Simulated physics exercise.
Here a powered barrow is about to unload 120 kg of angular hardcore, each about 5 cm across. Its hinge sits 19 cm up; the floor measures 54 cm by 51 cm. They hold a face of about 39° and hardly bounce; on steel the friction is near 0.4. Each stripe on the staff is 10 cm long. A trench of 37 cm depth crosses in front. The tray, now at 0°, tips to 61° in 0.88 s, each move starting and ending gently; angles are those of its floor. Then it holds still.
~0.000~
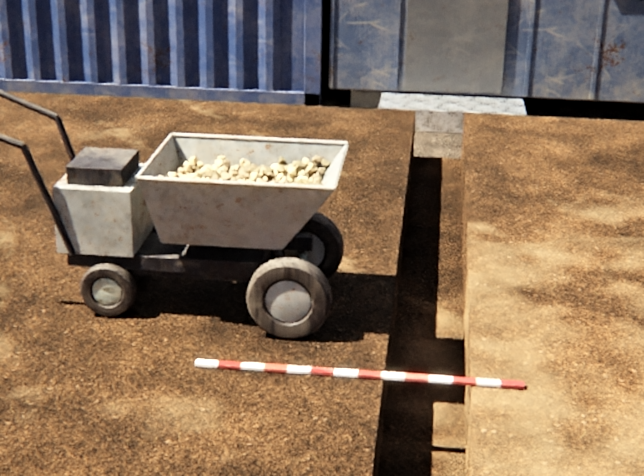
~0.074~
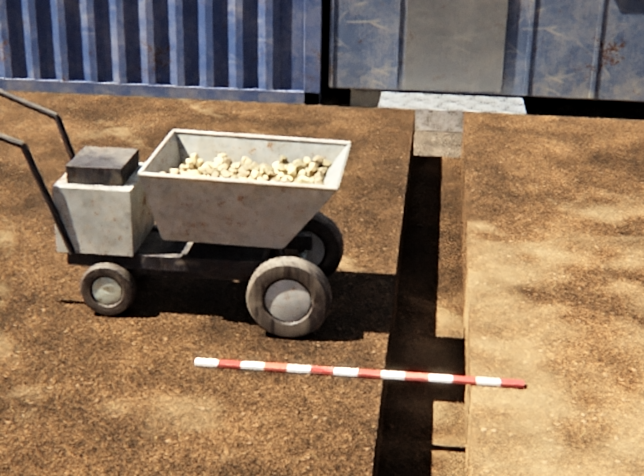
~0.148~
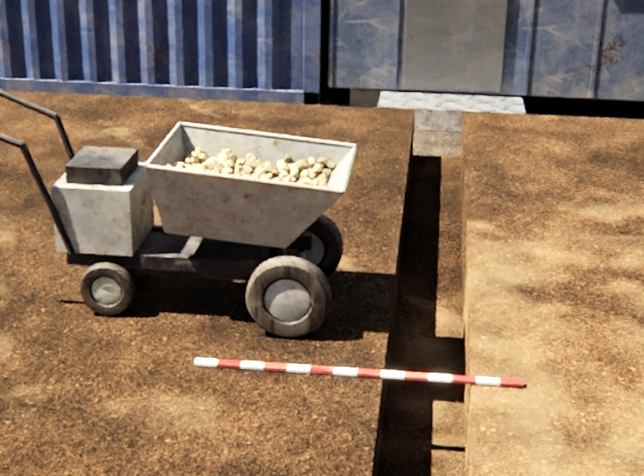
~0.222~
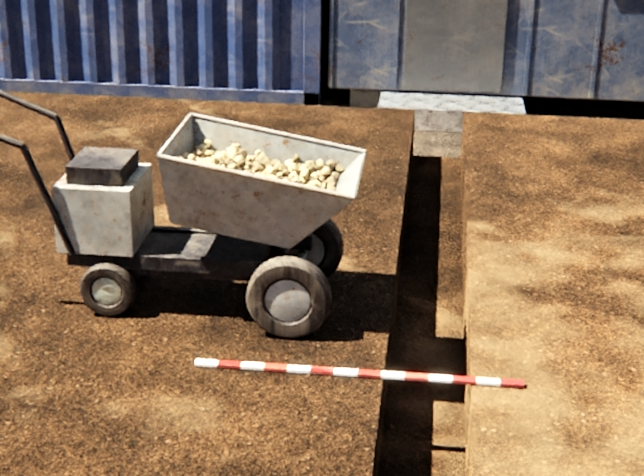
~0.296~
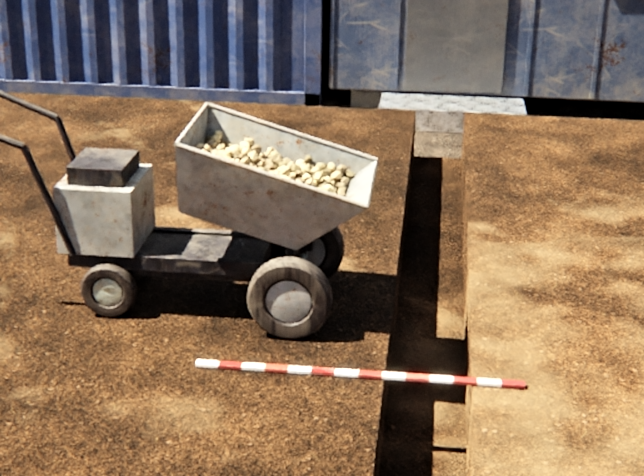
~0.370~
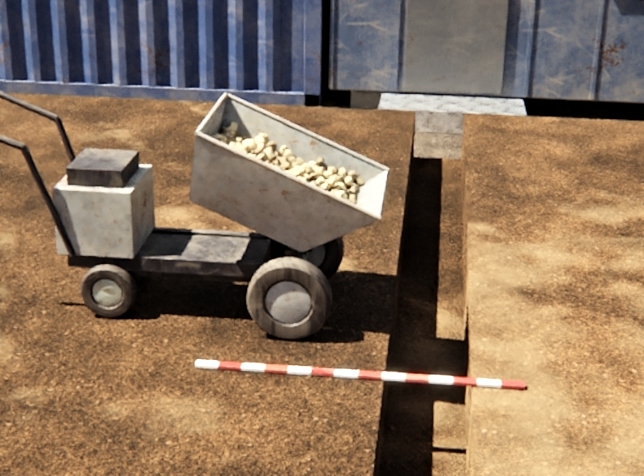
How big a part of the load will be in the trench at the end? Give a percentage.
Roughly 26 per cent ends in the trench.
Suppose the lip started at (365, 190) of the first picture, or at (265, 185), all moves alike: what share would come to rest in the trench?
About 15 and 25 per cent.
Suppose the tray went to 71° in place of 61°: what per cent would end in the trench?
It would be near 70 per cent.
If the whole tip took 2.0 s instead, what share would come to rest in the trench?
It would be near 20 per cent.
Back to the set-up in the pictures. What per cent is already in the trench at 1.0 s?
About 5 per cent by then.
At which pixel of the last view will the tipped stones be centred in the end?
Around (449, 378).
After 0.7 s the floor is at 51°; 100 % in the tray; the foremost stones are at (391, 231).
After 1.0 s the floor is at 61°; 97 % in the tray, 3 % in the trench; the foremost stones are at (455, 297).
After 1.3 s the floor is at 61°; 78 % in the tray, 15 % in the trench, 7 % past the trench; the foremost stones are at (529, 315).
After 3.3 s the floor is at 61°; 67 % in the tray, 26 % in the trench, 7 % past the trench; the foremost stones are at (572, 311).
